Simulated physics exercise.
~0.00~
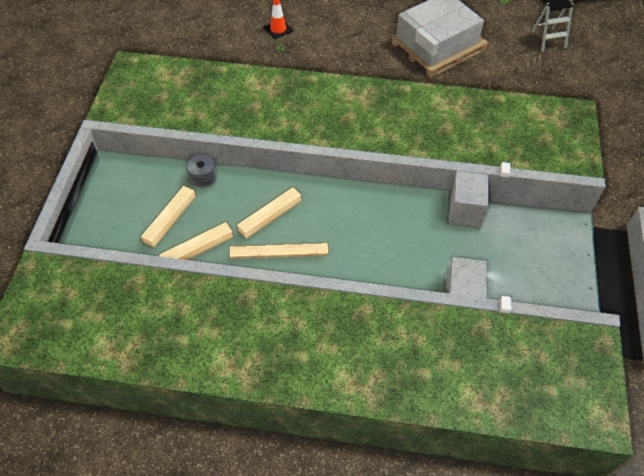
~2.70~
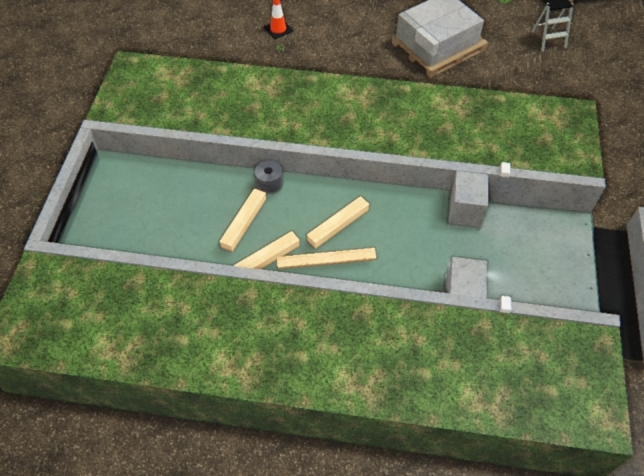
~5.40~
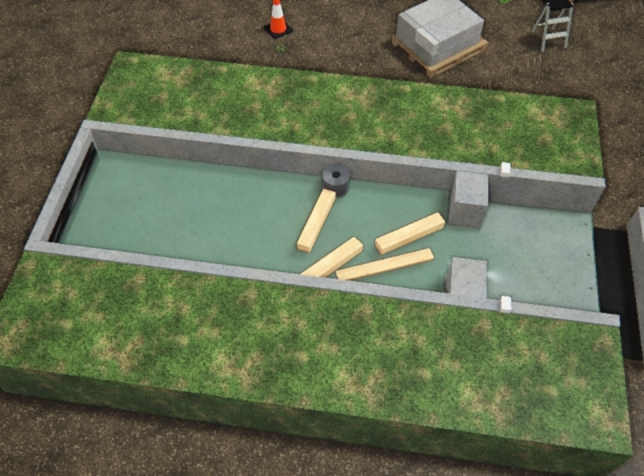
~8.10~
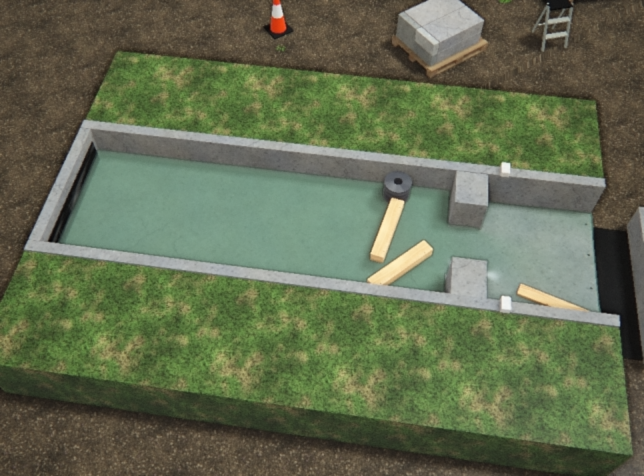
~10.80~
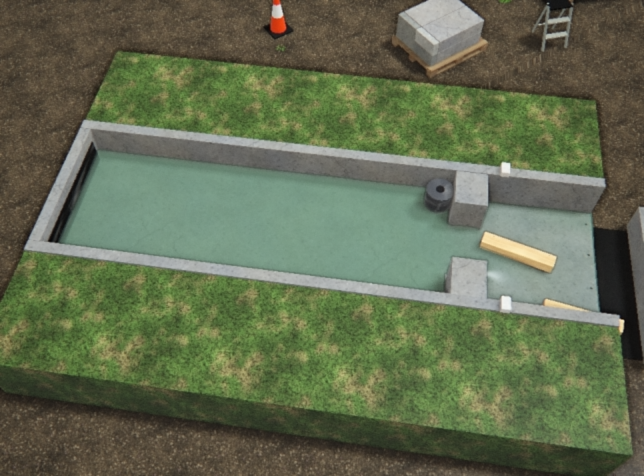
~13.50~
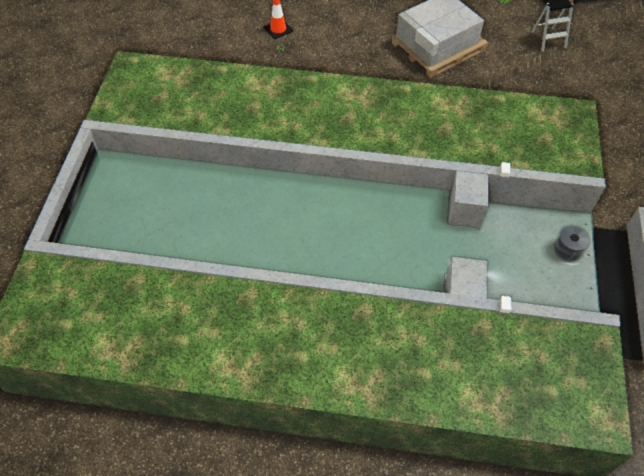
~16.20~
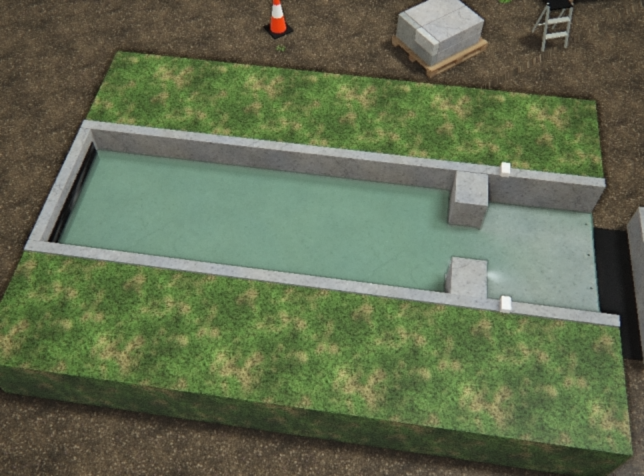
In a concrete channel between grass banks, four planks and a dark tub drift right through a gap until all are gone.
